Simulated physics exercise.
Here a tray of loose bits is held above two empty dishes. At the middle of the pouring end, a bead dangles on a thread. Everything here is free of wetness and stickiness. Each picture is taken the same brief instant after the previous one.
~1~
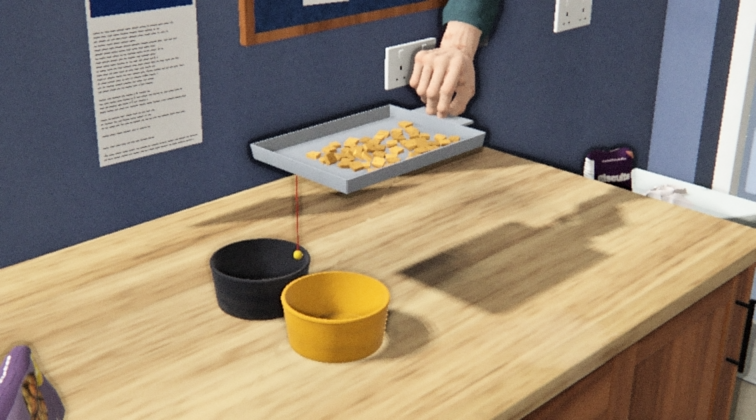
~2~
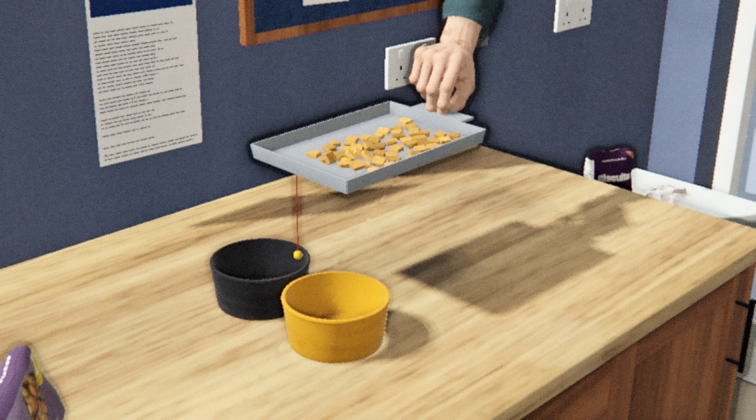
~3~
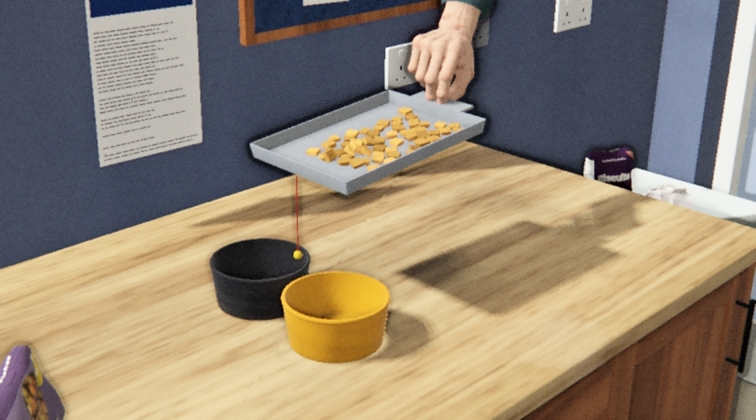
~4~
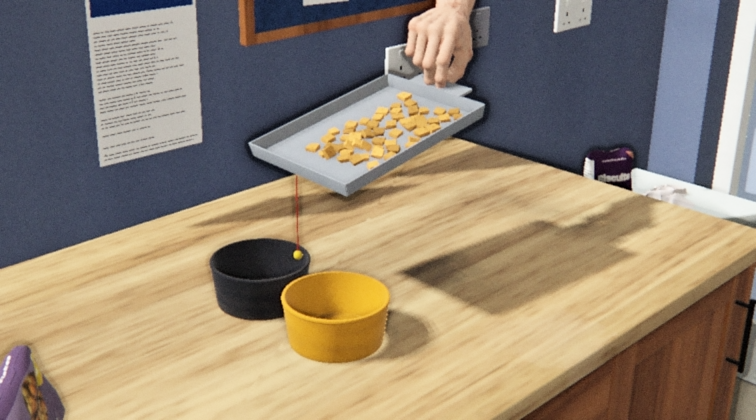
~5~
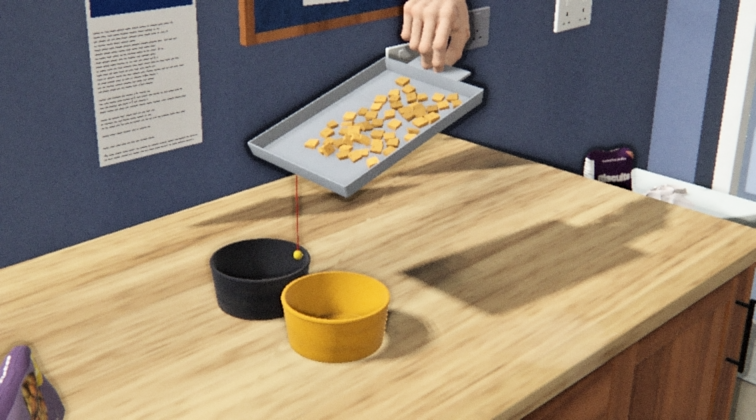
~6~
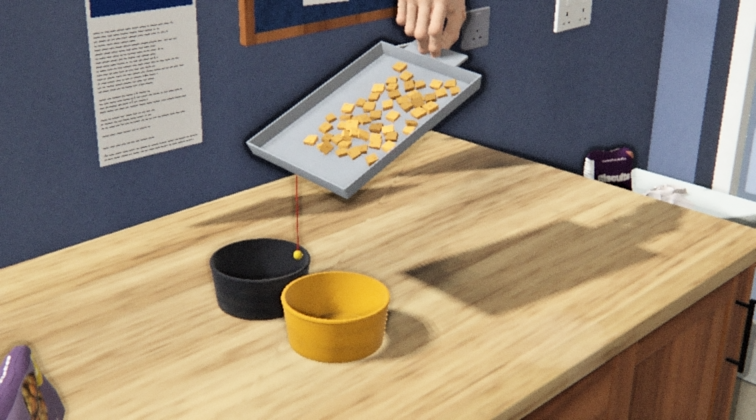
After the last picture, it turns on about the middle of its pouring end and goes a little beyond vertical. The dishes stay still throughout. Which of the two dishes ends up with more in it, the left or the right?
The right one.
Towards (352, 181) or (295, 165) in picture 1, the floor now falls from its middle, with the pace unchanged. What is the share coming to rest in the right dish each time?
Respectively 100 % and 0 %.
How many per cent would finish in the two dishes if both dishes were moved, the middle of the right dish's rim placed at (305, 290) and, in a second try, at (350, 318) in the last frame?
Near 90 and 80 percent respectively.
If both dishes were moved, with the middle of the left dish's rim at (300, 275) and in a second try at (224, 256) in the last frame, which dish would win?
Place 1 - the dish at left; place 2 - the dish at right.
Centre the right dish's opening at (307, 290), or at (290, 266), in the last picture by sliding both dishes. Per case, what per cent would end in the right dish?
80 and 30 in a hundred.
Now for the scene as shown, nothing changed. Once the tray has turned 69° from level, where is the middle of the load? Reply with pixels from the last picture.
Around (324, 157).
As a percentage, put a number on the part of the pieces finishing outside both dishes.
I'd say roughly 20 per cent of the load.
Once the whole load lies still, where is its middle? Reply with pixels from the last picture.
Centre at rest: Close to (311, 328).
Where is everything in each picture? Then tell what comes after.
The first picture shows corners of the pouring end near (254, 144) and (347, 179), level; middle of the load near (380, 148), cereal squares; left dish near (222, 291); right dish near (297, 331); bead on its thread near (298, 255).
The second picture shows corners of the pouring end near (254, 144) and (347, 179), level; middle of the load near (380, 146).
The third picture shows corners of the pouring end near (253, 144) and (346, 180), tipped barely, lowest at the right corner; middle of the load near (380, 141).
The fourth picture shows corners of the pouring end near (252, 143) and (345, 182), tipped a little, lowest at the right corner; middle of the load near (379, 132).
The fifth picture shows corners of the pouring end near (251, 142) and (345, 185), tipped clearly, lowest at the right corner; middle of the load near (378, 123).
The sixth picture shows corners of the pouring end near (250, 142) and (344, 187), tipped clearly, lowest at the right corner; middle of the load near (376, 115); left dish near (222, 291); right dish near (297, 331).
Shortly afterwards, tray tipped steeply; all but a few on the tray; only a few in the air.
Next, tray tipped past a quarter turn; near a quarter on the tray; near a quarter in the right dish; a little in the left dish; near half in the air.
Some moments later, tray tipped past a quarter turn; near two thirds in the right dish; near a quarter in the left dish; near a quarter outside both.
In the end, tray tipped past a quarter turn; near two thirds in the right dish; near a quarter in the left dish; near a quarter outside both.
